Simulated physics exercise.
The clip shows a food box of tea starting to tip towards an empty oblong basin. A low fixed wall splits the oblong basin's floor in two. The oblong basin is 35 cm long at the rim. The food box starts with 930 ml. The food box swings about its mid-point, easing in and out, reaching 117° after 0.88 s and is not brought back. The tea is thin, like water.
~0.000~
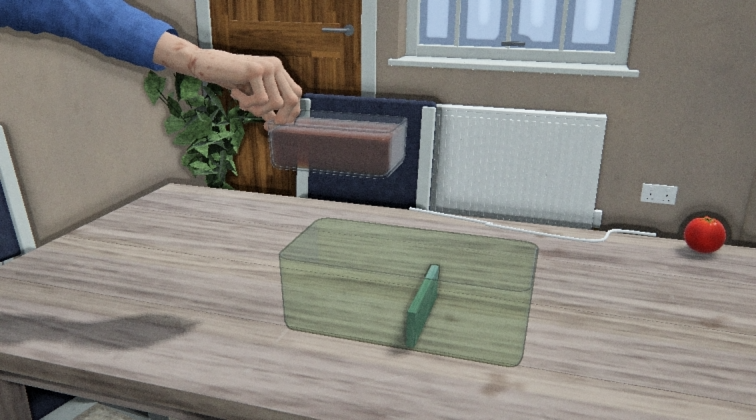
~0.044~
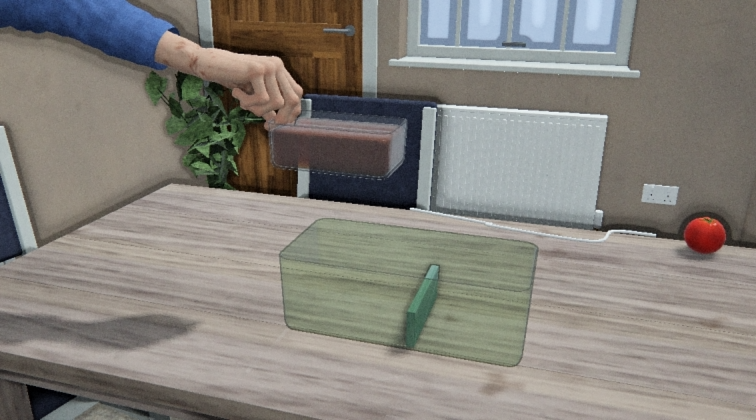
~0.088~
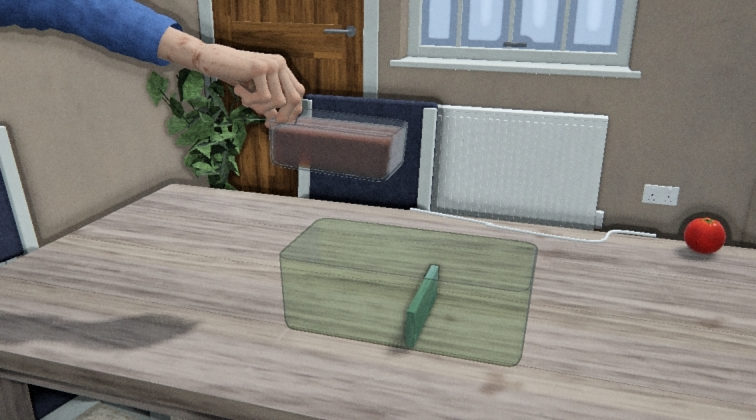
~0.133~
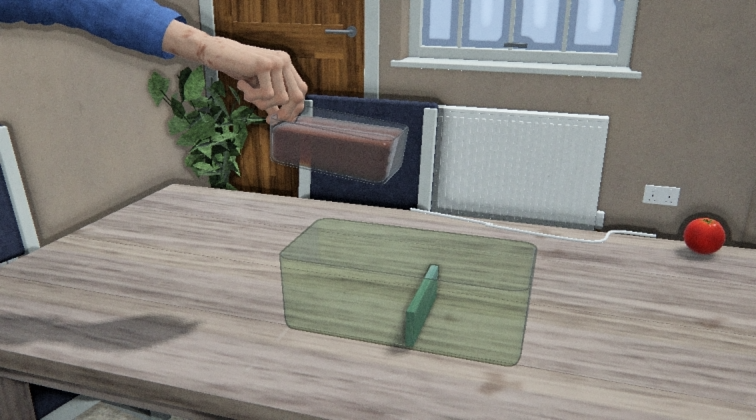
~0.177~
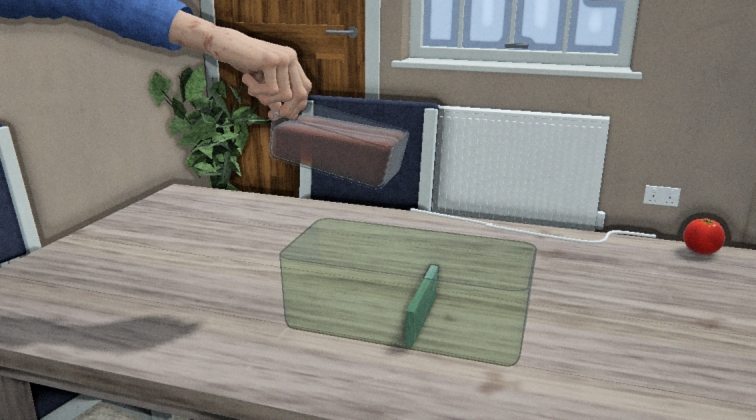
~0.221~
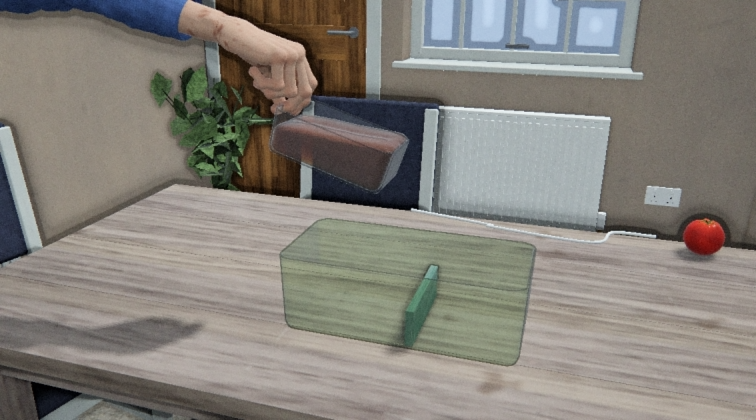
Small clear box of reddish-brown liquid tilting gradually down to the right beneath a hand, above an empty greenish basin on a wooden table.
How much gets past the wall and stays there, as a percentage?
The far part has some 64 per cent.
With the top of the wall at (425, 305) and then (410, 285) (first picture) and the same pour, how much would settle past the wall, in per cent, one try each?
First 60, then 75 per cent.
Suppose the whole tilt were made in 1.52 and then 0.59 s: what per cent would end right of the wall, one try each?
First 70, then 50 per cent.
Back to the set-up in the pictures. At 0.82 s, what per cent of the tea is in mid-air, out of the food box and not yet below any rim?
Near 6 in a hundred.
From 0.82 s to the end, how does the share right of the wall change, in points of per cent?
The share moves up, by some 2 per cent.
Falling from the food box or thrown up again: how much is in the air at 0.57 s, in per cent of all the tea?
Some 48 per cent.
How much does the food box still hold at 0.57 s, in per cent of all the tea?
About 16 per cent.
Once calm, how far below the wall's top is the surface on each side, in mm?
Some 48 mm on the left and 32 mm on the right.
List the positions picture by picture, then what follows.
It leans 0°; its right rim is at (399, 127); the tea meets the walls at (284, 123) and (399, 132); the oblong basin's rim runs from (299, 237) to (535, 267); the wall's top is at (424, 288), in the first picture.
It leans 1°; its right rim is at (399, 128); the tea meets the walls at (285, 123) and (399, 132), in the second picture.
It leans 3°; its right rim is at (400, 131); the tea meets the walls at (286, 122) and (399, 134), in the third picture.
It leans 7°; its right rim is at (400, 135); the tea meets the walls at (286, 121) and (400, 136), in the fourth picture.
It leans 11°; its right rim is at (401, 141); the tea meets the walls at (287, 120) and (401, 139), in the fifth picture.
It leans 17°; its right rim is at (401, 148); the tea meets the walls at (288, 120) and (403, 144); 1 per cent is over the edge, in the sixth picture.
After 0.57 s the tilt is 85° and 16 per cent is still to pour, 2 is left of the wall and 34 right of it.
After 0.82 s the tilt is 116° and 1 per cent is still to pour, 28 is left of the wall and 62 right of it.
After 1.09 s the tilt is 117° and 0 per cent is still to pour, 32 is left of the wall and 64 right of it.
After 1.38 s the tilt is 117° and 0 per cent is still to pour, 32 is left of the wall and 64 right of it.
In the end 32 per cent lies left of the wall, 64 right of it and 4 outside.
